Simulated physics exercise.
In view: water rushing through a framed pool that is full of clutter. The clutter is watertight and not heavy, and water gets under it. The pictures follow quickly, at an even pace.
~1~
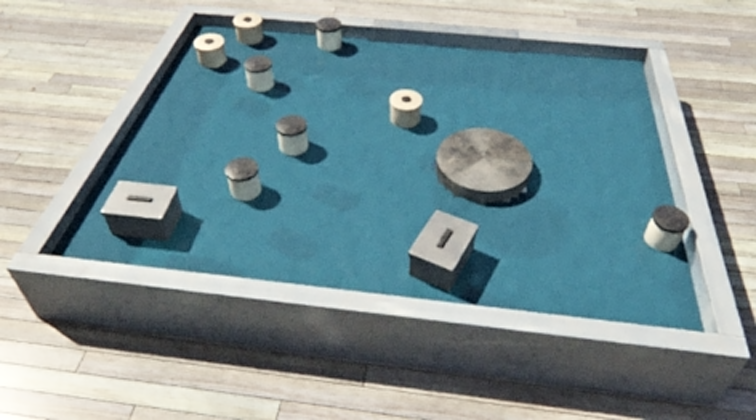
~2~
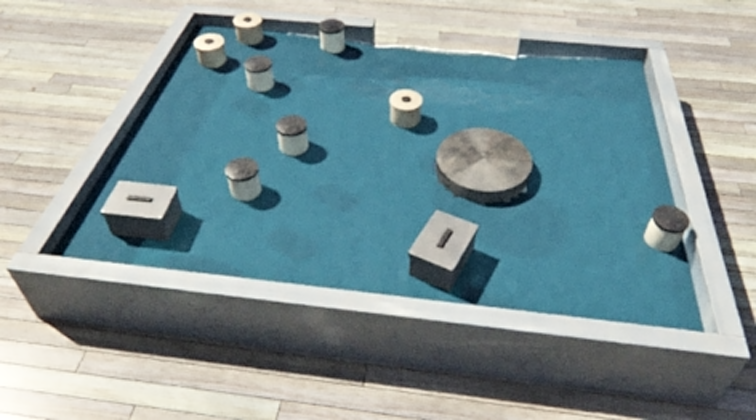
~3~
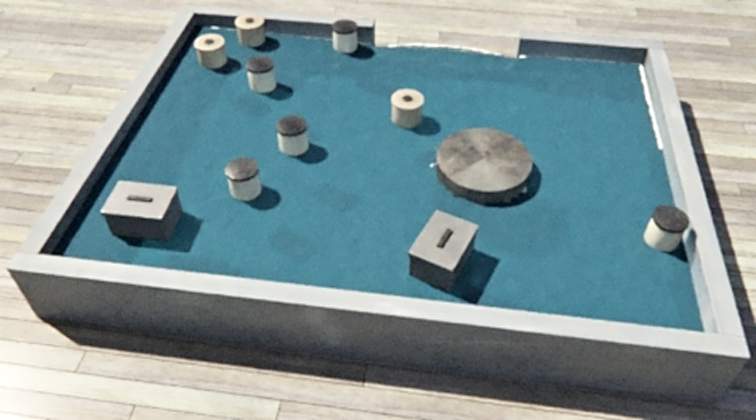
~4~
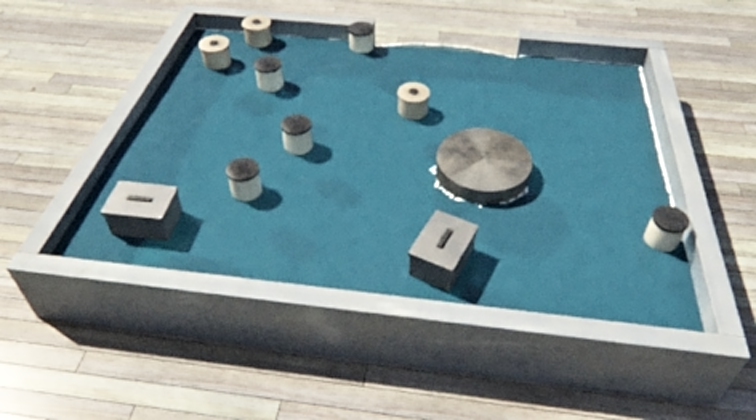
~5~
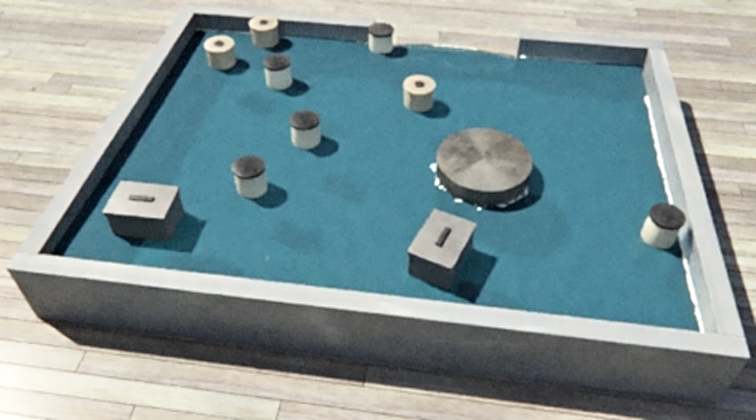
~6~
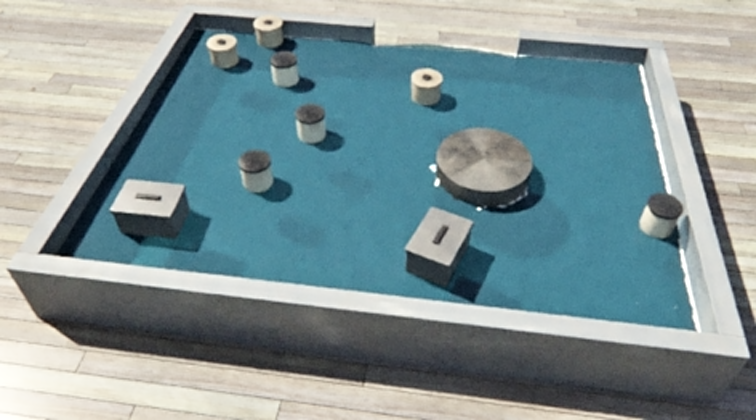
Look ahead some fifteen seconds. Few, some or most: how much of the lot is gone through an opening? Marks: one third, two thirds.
That comes to between one and two thirds.
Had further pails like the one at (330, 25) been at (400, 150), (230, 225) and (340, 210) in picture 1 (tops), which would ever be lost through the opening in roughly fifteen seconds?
One after the other: Through, no, inside.
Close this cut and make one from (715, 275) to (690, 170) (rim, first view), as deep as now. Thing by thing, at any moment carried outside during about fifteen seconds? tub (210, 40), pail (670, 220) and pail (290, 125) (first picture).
In turn: No, out, kept in.
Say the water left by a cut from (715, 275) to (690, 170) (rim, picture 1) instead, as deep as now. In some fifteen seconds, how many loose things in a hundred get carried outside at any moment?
Near 20 in a hundred.
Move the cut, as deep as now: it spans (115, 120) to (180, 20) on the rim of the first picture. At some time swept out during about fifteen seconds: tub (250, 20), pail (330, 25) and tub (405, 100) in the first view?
As listed: Washed out, through, washed out.
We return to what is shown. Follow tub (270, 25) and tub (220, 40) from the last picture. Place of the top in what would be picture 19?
Close to (337, 35) and (263, 44).
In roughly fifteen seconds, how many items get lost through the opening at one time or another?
The number is 5.
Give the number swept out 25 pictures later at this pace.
The number is 5.
A moment on, 1 of 10 are out; 9 afloat.
Next, 2 of 10 are out; 8 afloat.
Later, 5 of 10 are out; 5 afloat.
In the end, 5 of 10 are out; 5 afloat.
